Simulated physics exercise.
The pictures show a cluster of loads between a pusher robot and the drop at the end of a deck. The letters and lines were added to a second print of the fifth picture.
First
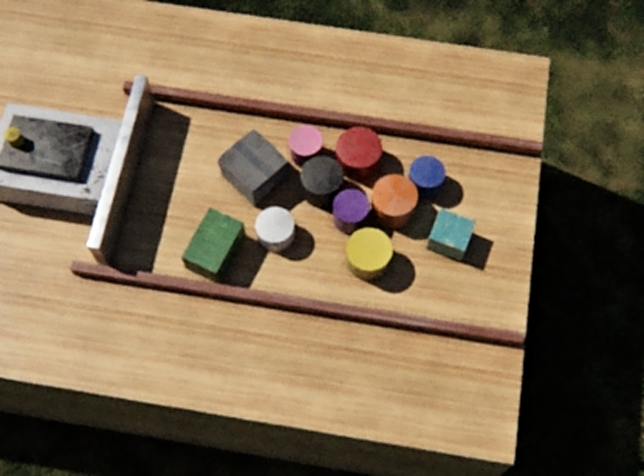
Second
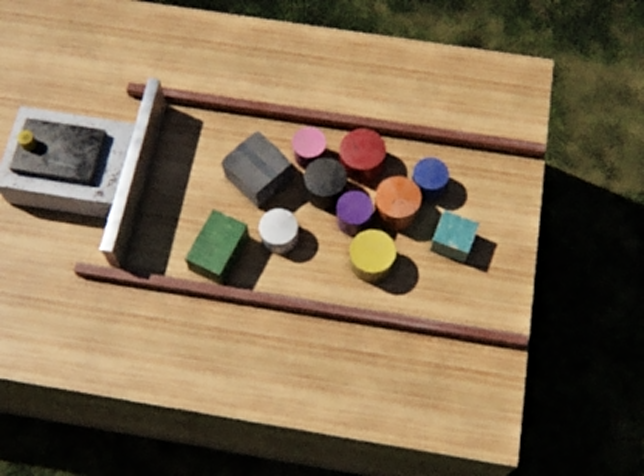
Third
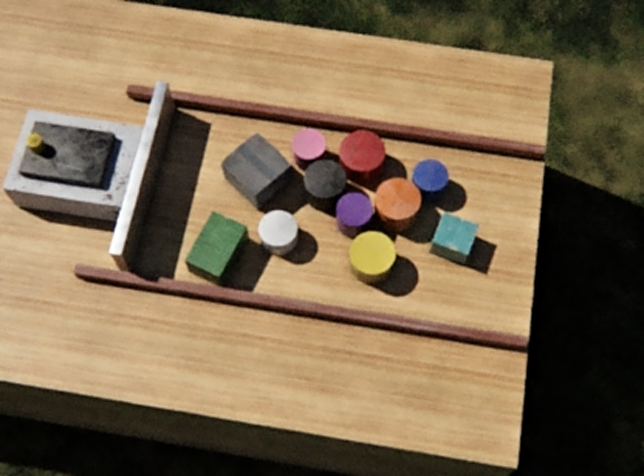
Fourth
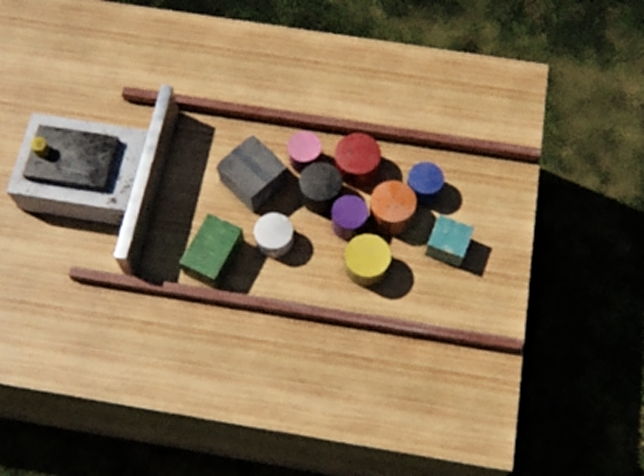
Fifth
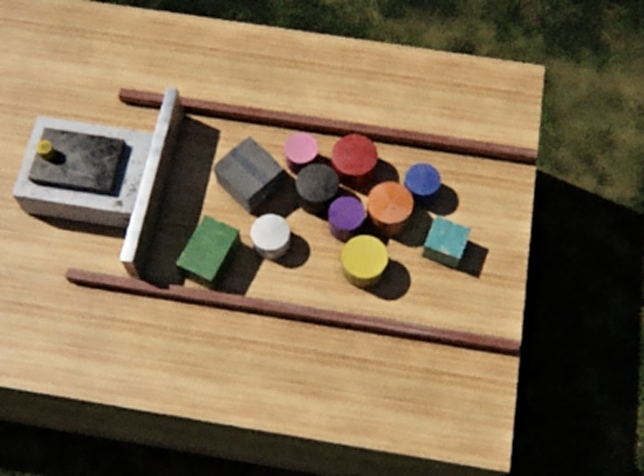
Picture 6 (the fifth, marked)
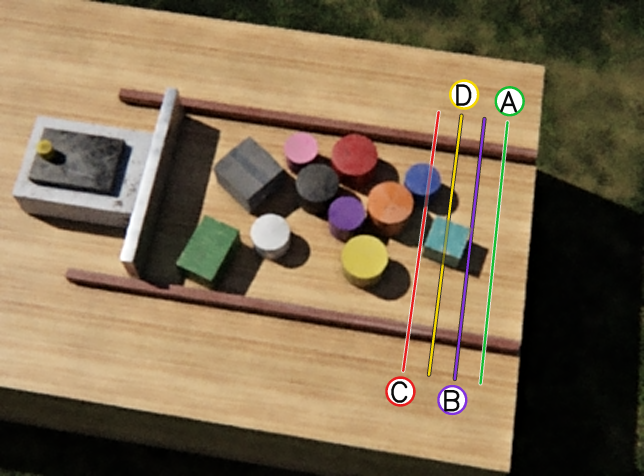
A pale gray machine with a wide upright blade sits at the left of a light wooden deck, seen from high above, with dark grass beyond. Between two reddish rails lie a gray block, a green block, a turquoise block at right, and pink, red, black, blue, purple, orange, white and yellow cylinders. The machine creeps rightward toward the untouched, motionless cluster, while the view shifts very slightly.
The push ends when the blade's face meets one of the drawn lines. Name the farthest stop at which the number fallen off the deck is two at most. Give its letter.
Stop at C.
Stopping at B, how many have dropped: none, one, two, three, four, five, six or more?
Six or more.
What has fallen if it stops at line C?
It is the orange canister.
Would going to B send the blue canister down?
Yes.
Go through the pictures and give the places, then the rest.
Purple pail (351, 212); turquoise crate (450, 235); black canister (322, 182), in the first picture.
Robot (65, 151); red canister (362, 156), in the second picture.
Robot (73, 154); pink pail (309, 151), in the third picture.
Robot (78, 158); green crate (213, 252), in the fourth picture.
Robot (84, 161); blue canister (422, 185); white canister (271, 237); purple pail (346, 220), in the fifth picture.
On the marked copy, A at (495, 245); B at (470, 241); C at (422, 234); D at (446, 238).
Following C. Soon after the start, robot (179, 175); pink pail (317, 143); green crate (262, 260).
Later, robot (276, 190); turquoise crate (470, 261); orange canister (467, 222).
In the end, robot (352, 202); orange canister over the edge; blue canister (529, 180); one fallen.
As for the rest, A drops eight; B drops eight; D drops four.
